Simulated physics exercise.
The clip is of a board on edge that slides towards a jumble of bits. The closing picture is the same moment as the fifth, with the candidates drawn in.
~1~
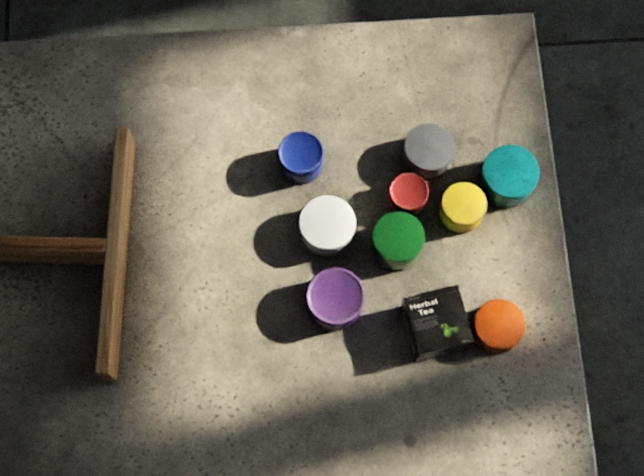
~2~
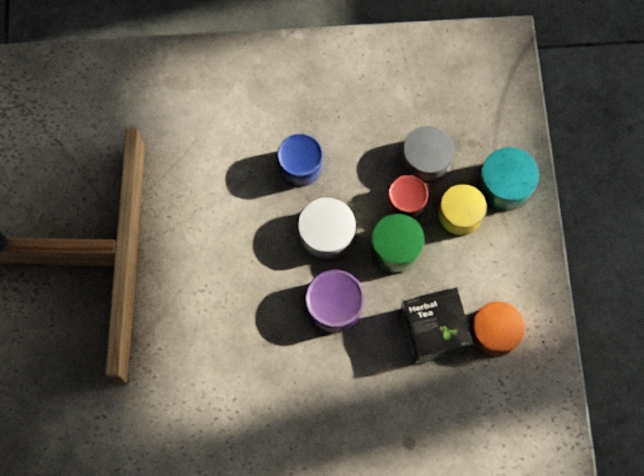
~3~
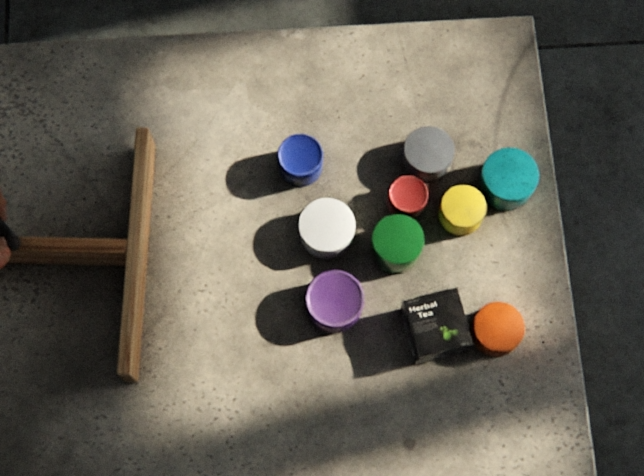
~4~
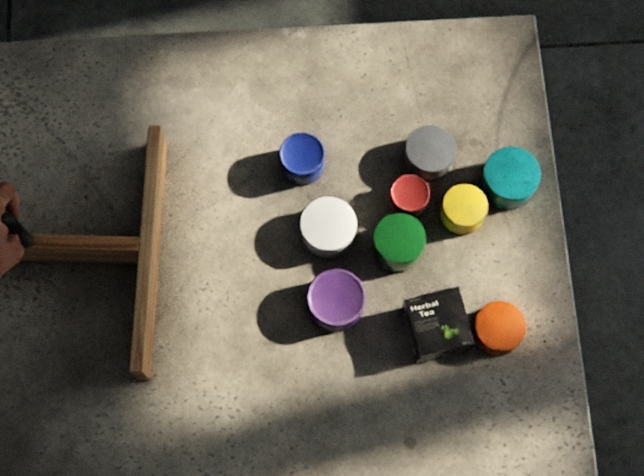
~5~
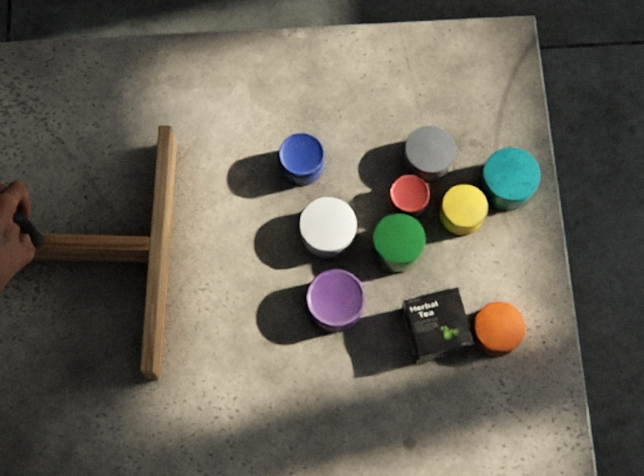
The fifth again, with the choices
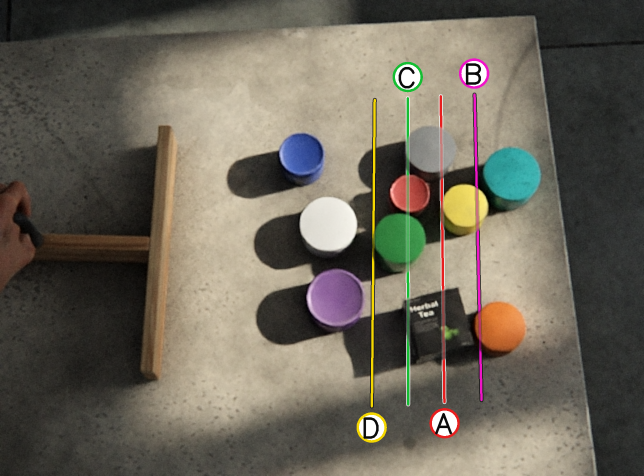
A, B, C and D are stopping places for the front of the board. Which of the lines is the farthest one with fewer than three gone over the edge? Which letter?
As far as mark B.
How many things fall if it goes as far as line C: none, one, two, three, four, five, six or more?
By then, none.
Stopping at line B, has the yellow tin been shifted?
Yes.
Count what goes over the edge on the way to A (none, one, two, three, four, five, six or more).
By then, none.
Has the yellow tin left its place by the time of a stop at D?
No.
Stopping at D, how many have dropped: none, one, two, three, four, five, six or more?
By then, none.
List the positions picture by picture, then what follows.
In the first picture, grey pot (429, 152); orange tin (498, 327); turquoise pot (509, 176).
In the second picture, board (122, 247); white pot (327, 229).
In the third picture, board (134, 246); yellow tin (462, 211).
In the fourth picture, board (146, 244); blue jar (302, 160).
In the fifth picture, board (156, 243); green pot (398, 244); grey pot (429, 154); orange tin (498, 330).
On the marked copy, A at (443, 243); B at (478, 241); C at (408, 244); D at (373, 246).
Following B. Soon after the start, board (273, 237); blue jar (307, 160); turquoise pot (509, 179).
Later, board (390, 231); orange tin (528, 344); yellow tin (477, 214).
In the end, board (479, 226); turquoise pot (550, 161); orange tin (570, 368); none fallen.
As for the rest, A is within the limit but short; C is within the limit but short; D is within the limit but short.
